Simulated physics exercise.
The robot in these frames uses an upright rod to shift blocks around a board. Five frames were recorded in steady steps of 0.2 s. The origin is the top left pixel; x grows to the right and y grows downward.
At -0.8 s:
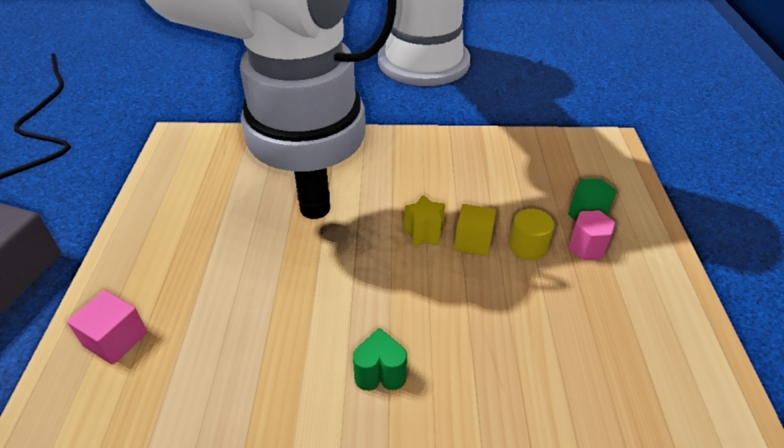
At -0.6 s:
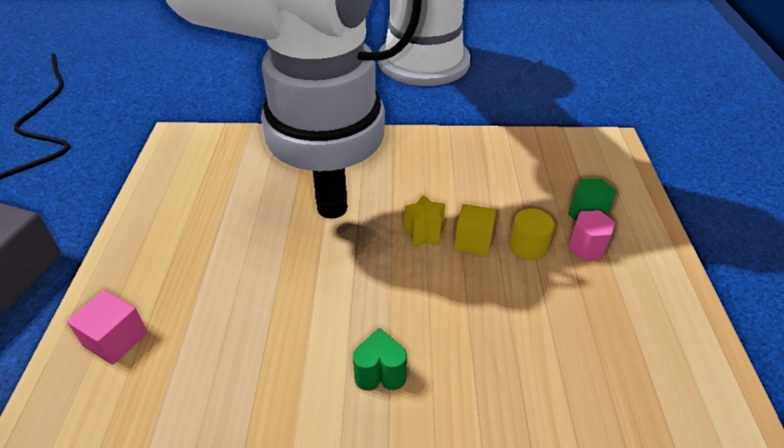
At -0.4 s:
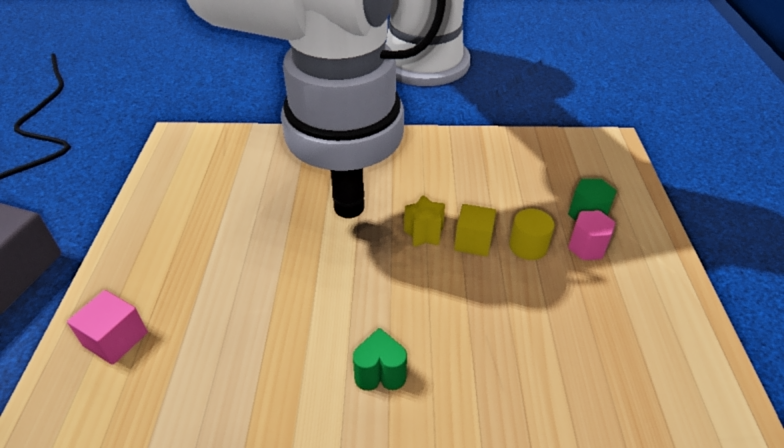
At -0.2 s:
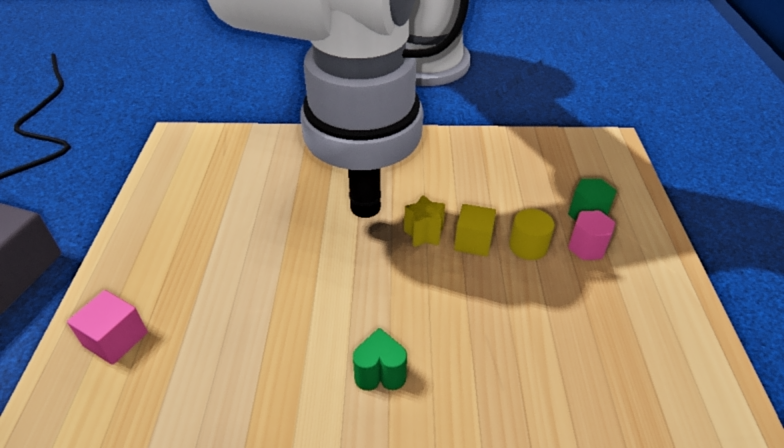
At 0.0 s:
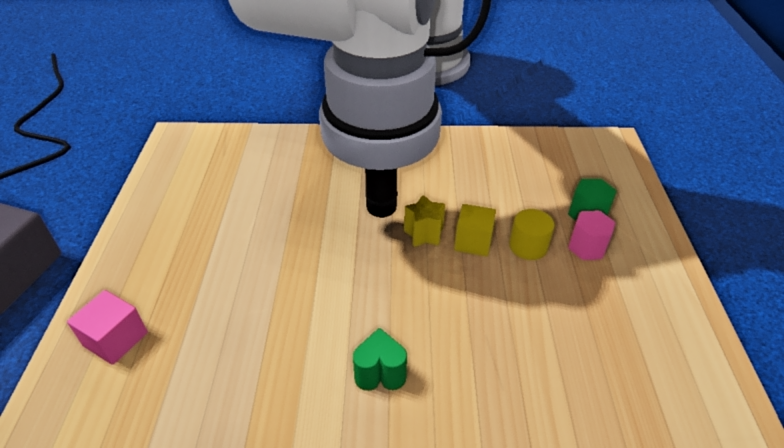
A robot arm with an upright black rod slid slowly to the right across the back of a wooden board, nearing a yellow star-shaped block, while the yellow, green and pink blocks stayed still.
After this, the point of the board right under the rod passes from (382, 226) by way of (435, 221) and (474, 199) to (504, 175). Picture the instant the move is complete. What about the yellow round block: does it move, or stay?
Put simply, it goes somewhere else.
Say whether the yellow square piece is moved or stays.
The yellow square piece changes place.
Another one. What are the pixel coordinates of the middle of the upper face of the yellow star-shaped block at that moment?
Its top middle is near (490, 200).
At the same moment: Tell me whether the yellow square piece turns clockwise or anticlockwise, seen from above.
It goes round the way clock hands do.
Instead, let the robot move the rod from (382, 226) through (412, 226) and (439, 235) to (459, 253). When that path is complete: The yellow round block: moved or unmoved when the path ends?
The result: It moves.
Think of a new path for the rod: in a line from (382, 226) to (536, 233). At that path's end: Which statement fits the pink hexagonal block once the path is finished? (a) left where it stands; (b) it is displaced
Option b.
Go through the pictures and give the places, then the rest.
In the first picture, rod tip at (315, 210); block tops, yellow star-shaped block at (426, 209); yellow square piece at (477, 217); yellow round block at (535, 221).
In the second picture, rod at (333, 210); blocks unchanged.
In the third picture, rod at (349, 209); blocks unchanged.
In the fourth picture, rod at (366, 209); blocks unchanged.
In the fifth picture, rod at (382, 209); yellow star-shaped block at (426, 209); yellow square piece at (477, 217); yellow round block at (535, 221).
On the path given first. One third of the way, rod at (438, 203); yellow star-shaped block at (471, 209), turned 25° clockwise; yellow square piece at (504, 221), turned 20° clockwise; yellow round block at (547, 225).
Two thirds of the way, rod at (477, 182); yellow star-shaped block at (490, 200), turned 70° clockwise; yellow square piece at (513, 224), turned 40° clockwise; yellow round block at (559, 230).
At the end, rod at (508, 158); yellow star-shaped block at (490, 200), turned 70° clockwise; yellow square piece at (513, 224), turned 40° clockwise; yellow round block at (559, 230).
